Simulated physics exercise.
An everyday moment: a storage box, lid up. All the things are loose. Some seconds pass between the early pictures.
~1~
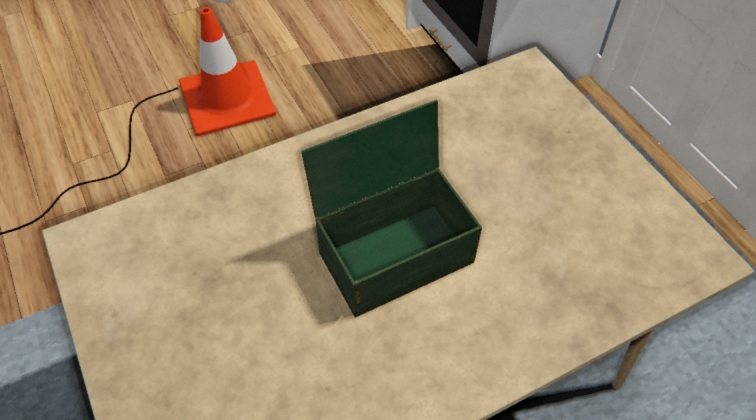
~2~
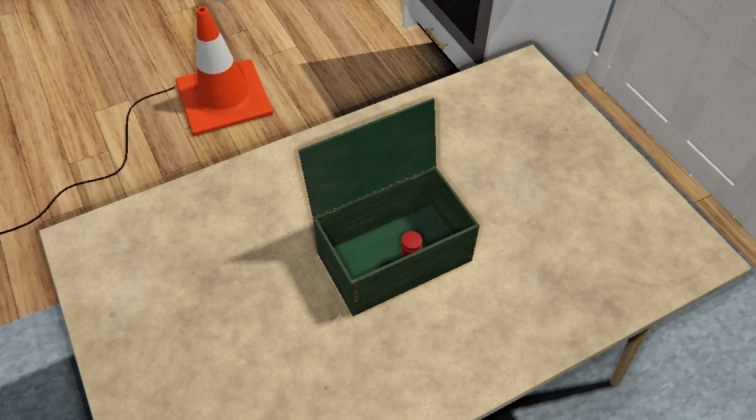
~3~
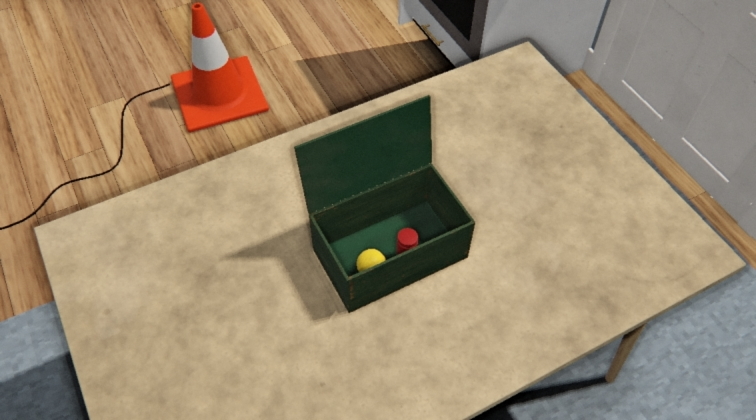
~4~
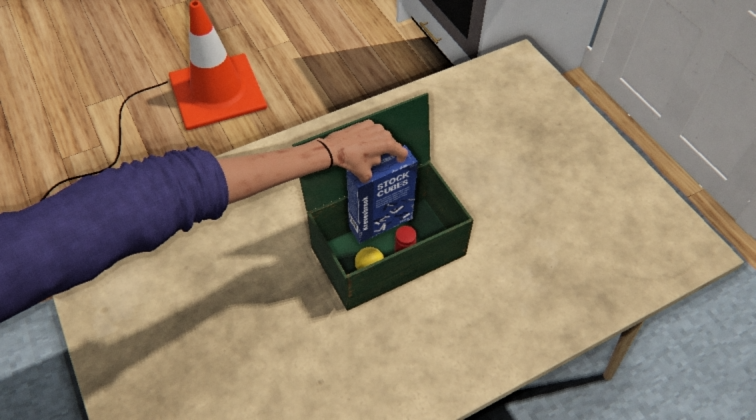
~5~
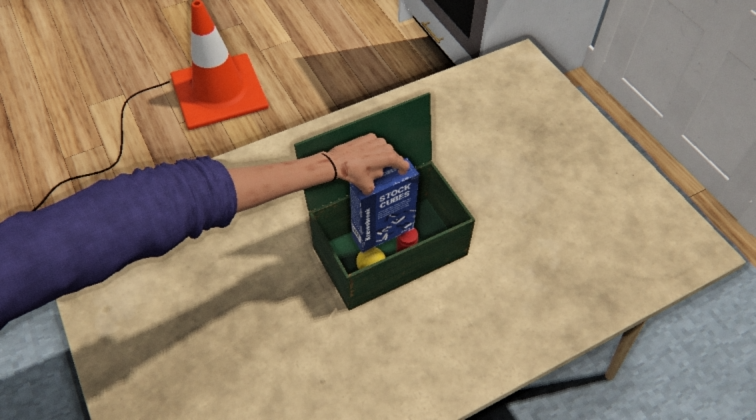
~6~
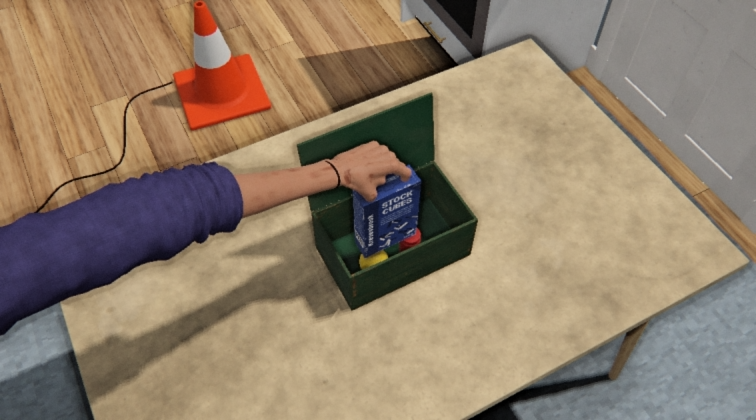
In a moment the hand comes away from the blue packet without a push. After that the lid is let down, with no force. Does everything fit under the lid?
The lid will not close.
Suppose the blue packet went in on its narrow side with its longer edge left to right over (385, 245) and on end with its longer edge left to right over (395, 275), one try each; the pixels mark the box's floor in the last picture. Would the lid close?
In the first case it shuts flat; in the second case it stays ajar.
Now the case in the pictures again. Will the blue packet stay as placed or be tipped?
The blue packet ends up tilted.
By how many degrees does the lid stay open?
Some 16° above the rim.
Then, 0.90 s later than the last frame, lid starting down; blue packet moved about its own width near (387, 216); yellow lemon moved about its own width; red shaker moved a little.
Then, 1.60 s later than the last frame, lid 60° above the rim; blue packet tilted by 36° near (403, 228); red shaker tilted by 12°; yellow lemon moved about its own width.
When it is over, lid 16° above the rim; lying over in the box, blue packet; left askew, red shaker; yellow lemon as before. End places, in pixels of the last picture, blue packet near (397, 226).
